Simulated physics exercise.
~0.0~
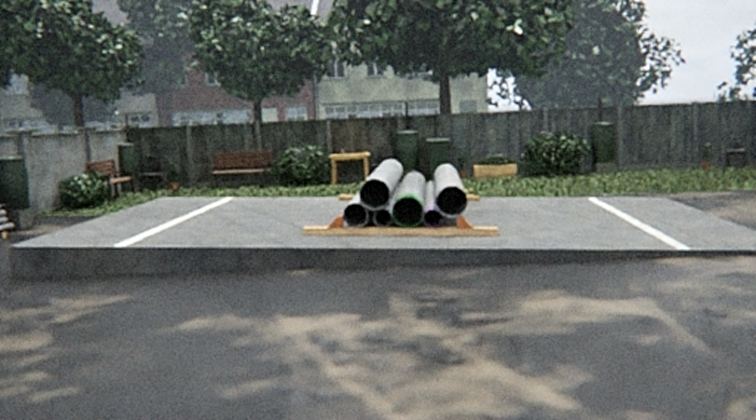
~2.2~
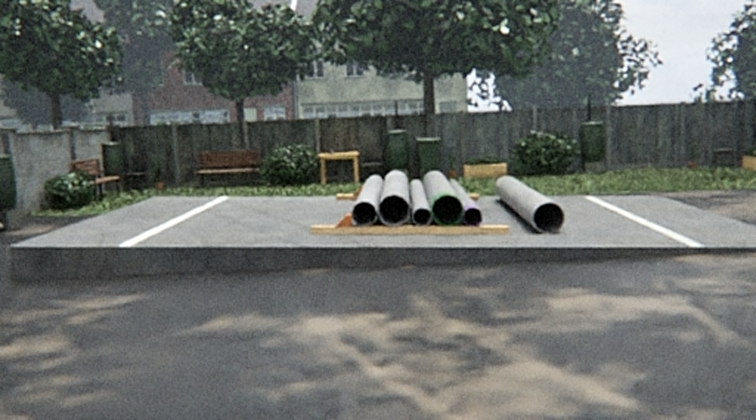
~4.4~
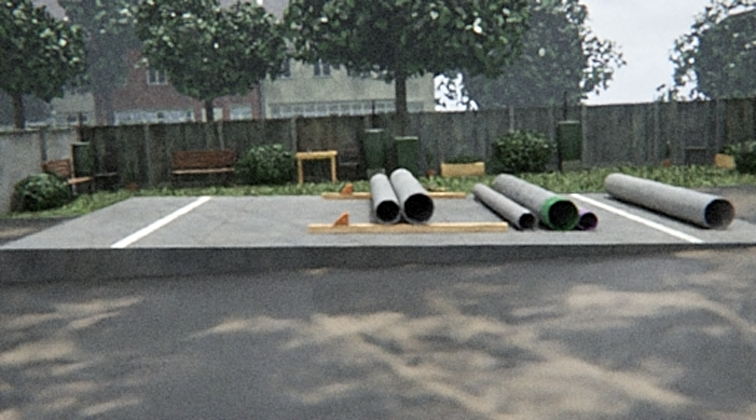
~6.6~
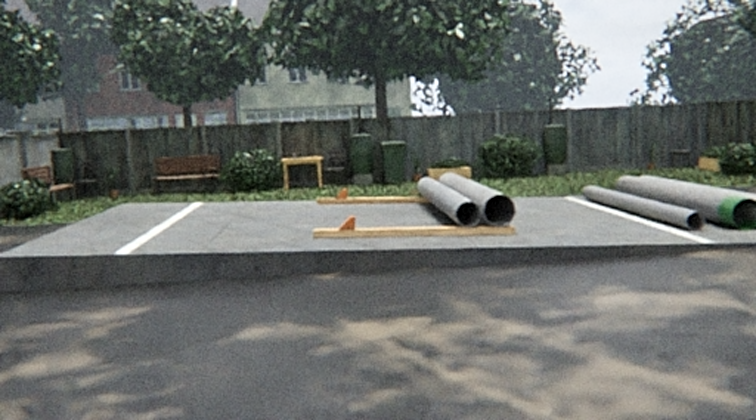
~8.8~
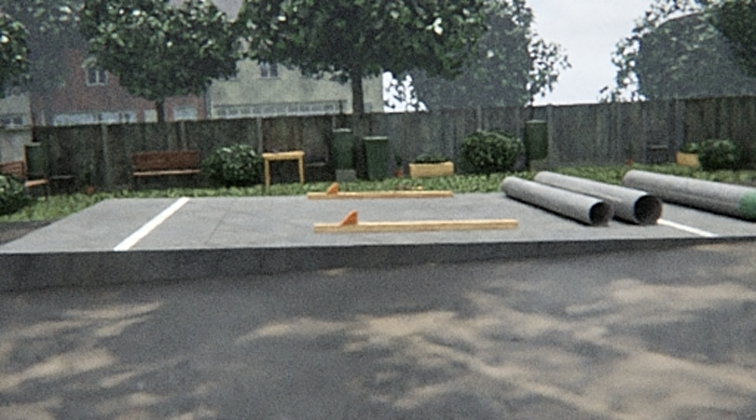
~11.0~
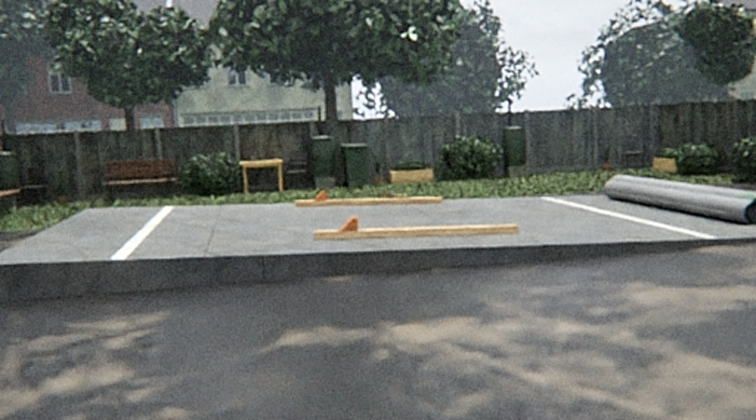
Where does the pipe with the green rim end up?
It ends up beyond the white line on the right side of the pad, after rolling off the timbers.
On a sloping concrete pad beside a fenced garden, a stack of grey pipes, one green-rimmed, collapsed and rolled right off its timber bearers in stages, until the timbers were bare and the pipes still in view lay beyond the right white line.
